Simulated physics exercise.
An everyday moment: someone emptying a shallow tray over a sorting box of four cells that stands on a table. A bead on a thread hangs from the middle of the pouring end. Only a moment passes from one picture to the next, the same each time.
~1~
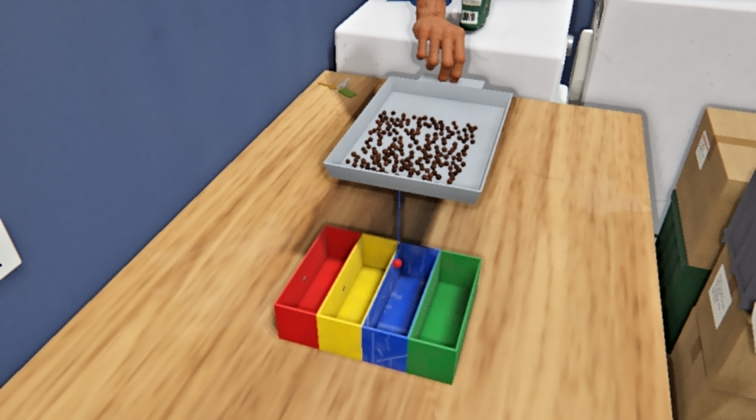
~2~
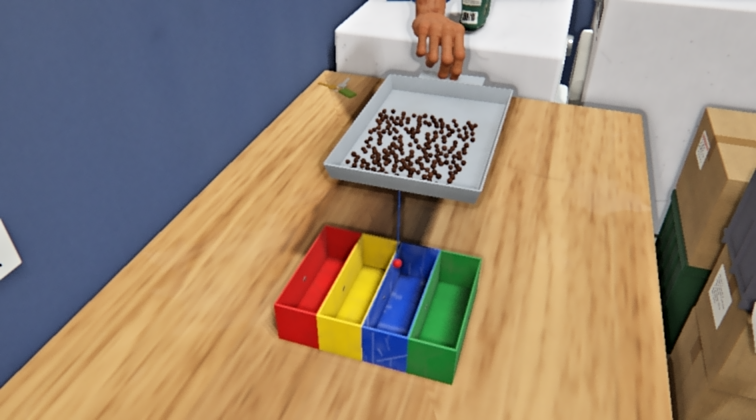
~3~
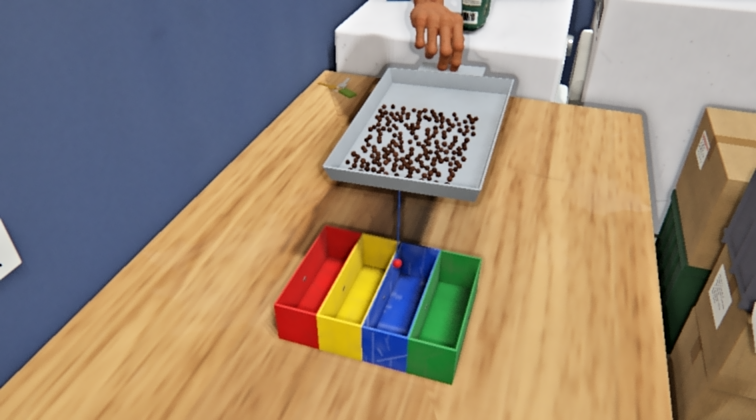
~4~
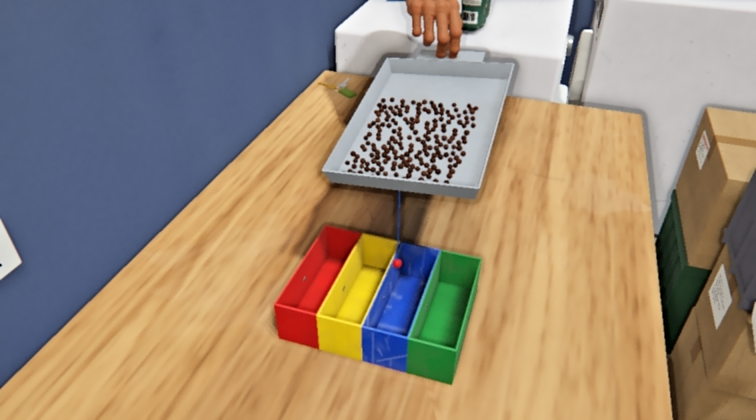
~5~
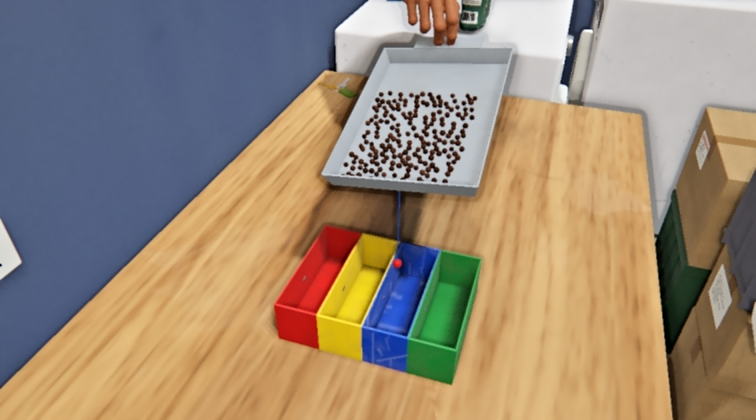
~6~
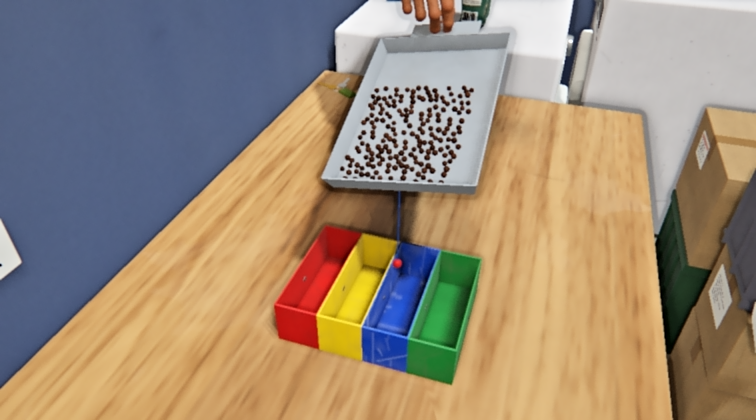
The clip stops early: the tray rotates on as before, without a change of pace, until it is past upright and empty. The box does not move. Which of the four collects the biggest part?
Fullest: The red cell.
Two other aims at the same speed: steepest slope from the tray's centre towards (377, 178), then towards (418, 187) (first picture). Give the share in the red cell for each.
Roughly 60 per cent, and 0 per cent.
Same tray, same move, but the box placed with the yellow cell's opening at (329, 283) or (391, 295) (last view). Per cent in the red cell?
In turn 10 and 40 in a hundred.
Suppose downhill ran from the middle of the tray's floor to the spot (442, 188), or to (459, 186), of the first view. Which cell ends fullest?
At the first place the green one, at the second the cell in green.
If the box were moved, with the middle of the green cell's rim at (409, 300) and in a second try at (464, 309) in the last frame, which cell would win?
At the first place the yellow cell, at the second red.
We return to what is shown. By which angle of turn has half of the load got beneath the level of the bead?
Near 100 degrees.
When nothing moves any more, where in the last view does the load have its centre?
Near (323, 302).
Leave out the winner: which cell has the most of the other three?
Second comes yellow.
Soon, tray tipped steeply; nearly all on the tray; a stray few falling or outside the box.
A while on, tray tipped past a quarter turn; a small part on the tray; about half in the red cell; a small part in the yellow cell; about a quarter falling or outside the box.
Towards the end, tray tipped past a quarter turn; most in the red cell; about a quarter in the yellow cell; a stray few falling or outside the box.
Finally, tray tipped past a quarter turn; most in the red cell; about a quarter in the yellow cell; none in the green cell; none in the blue cell; a stray few outside the box.
